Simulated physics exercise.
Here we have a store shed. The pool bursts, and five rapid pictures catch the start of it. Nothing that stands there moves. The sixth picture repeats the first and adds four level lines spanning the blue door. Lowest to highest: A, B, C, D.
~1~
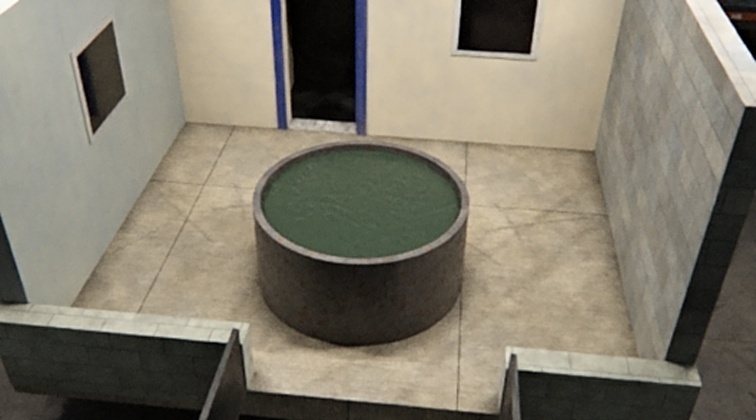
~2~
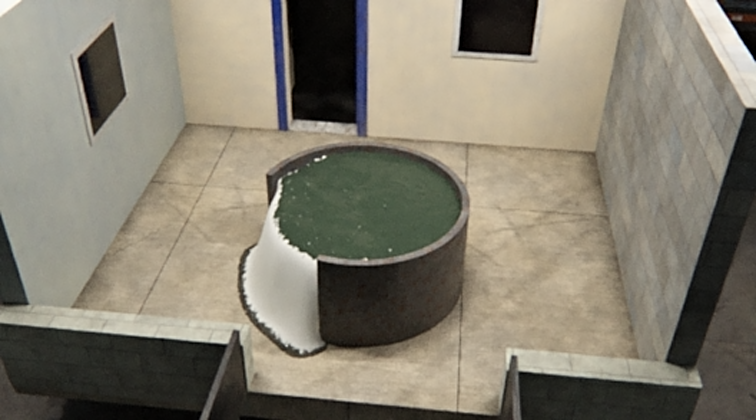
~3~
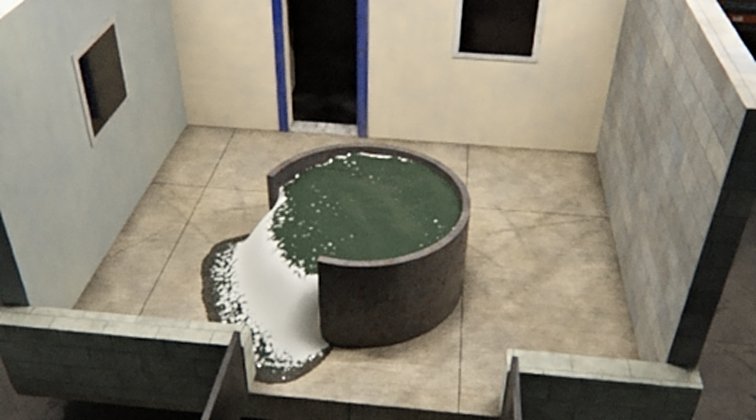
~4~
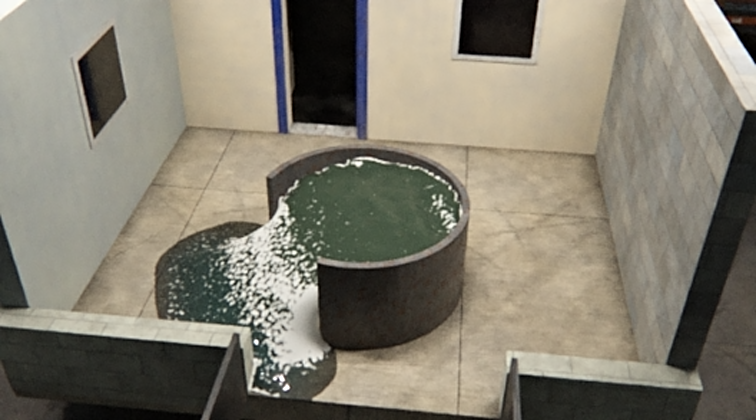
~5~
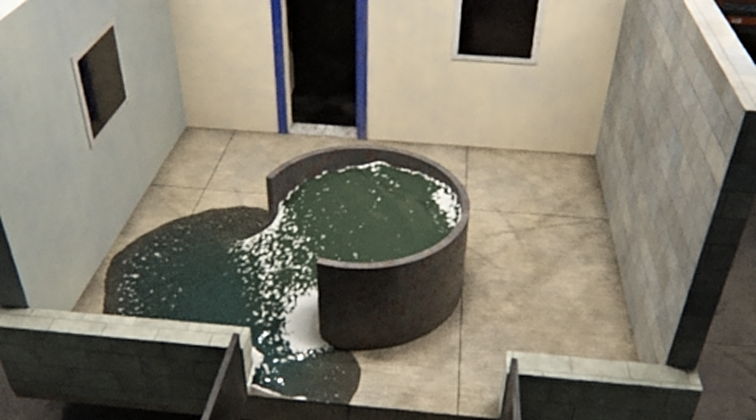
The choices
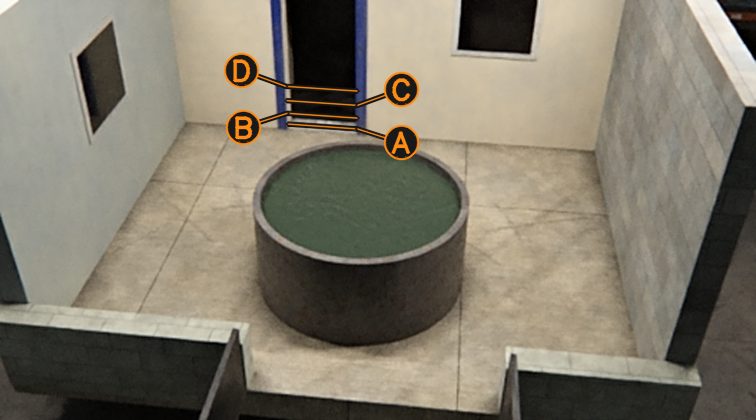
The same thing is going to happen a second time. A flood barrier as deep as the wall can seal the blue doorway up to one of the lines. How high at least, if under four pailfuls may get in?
The answer is height B.
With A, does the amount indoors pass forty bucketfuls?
No, it does not.
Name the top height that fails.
Height A.
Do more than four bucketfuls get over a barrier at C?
No, not at all.
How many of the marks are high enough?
Three.
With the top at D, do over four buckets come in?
No, not at all.
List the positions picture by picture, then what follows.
The first frame shows water in the pool at rest, its middle at (361, 202); foot of the blue doorway at (322, 131); open gate at (376, 330).
The second frame shows front seen at (258, 248), 2 % of the ground wet.
The third frame shows front seen at (243, 239), 6 % of the ground wet.
The fourth frame shows front seen at (191, 240), 12 % of the ground wet.
The fifth frame shows front seen at (125, 254), 20 % of the ground wet.
On the marked copy, A at (322, 126); B at (322, 115); C at (321, 102); D at (321, 88); from the bottom up A, B, C, D.
If A is chosen, about 12 bucketfuls get in.
If B is chosen, a splash gets over, under a bucket.
If C is chosen, nothing gets over.
If D is chosen, nothing gets over.
